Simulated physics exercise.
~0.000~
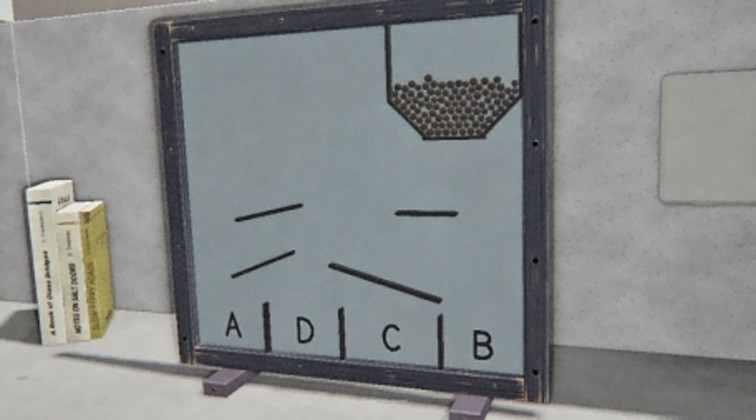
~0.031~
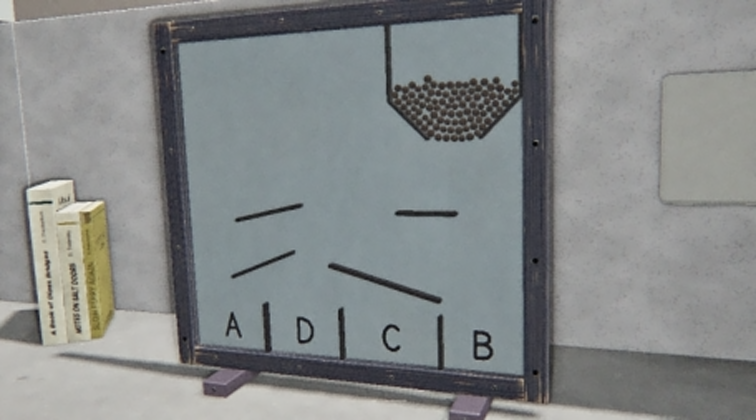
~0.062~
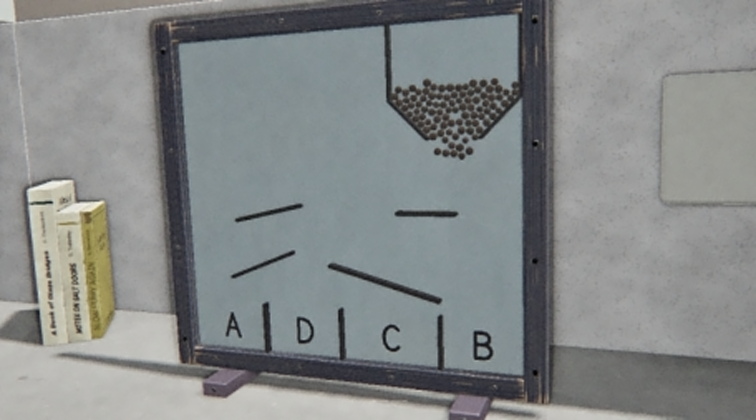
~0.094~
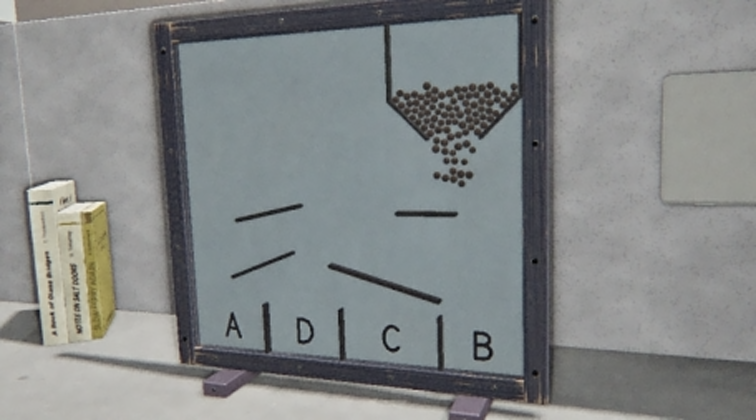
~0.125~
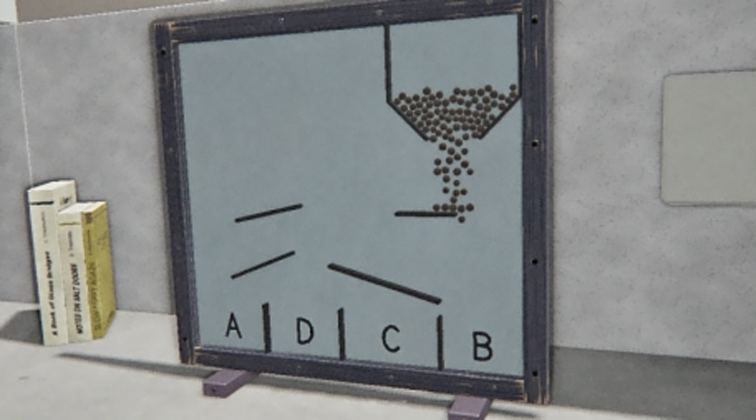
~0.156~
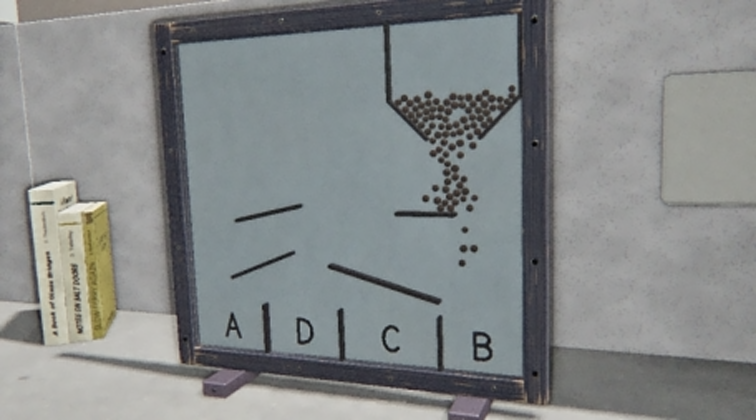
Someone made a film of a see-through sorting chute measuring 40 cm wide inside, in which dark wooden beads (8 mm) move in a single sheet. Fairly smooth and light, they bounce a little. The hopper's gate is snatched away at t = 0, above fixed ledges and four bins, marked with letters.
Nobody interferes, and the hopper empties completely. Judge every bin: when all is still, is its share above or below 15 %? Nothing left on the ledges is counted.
Bin A below, bin B above, bin C below, bin D below 15 %.
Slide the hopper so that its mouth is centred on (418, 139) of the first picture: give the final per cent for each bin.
Bin A: 0; bin B: 75; bin C: 0; bin D: 15.
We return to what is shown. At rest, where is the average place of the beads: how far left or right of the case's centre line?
On average the load ends up close to 14 cm to the right of the middle.
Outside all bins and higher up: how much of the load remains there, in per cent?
15 per cent.
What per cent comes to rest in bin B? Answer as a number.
I'd put it at close to 85 per cent.
After 0.24 s 70 % have left the hopper; down in the bins, B 5 %.
After 0.55 s 100 % have left the hopper; down in the bins, B 60 %.
Settled by 1.7 s, A 0 %, B 85 %, C 0 %, D 0 %, left higher up 15 %.
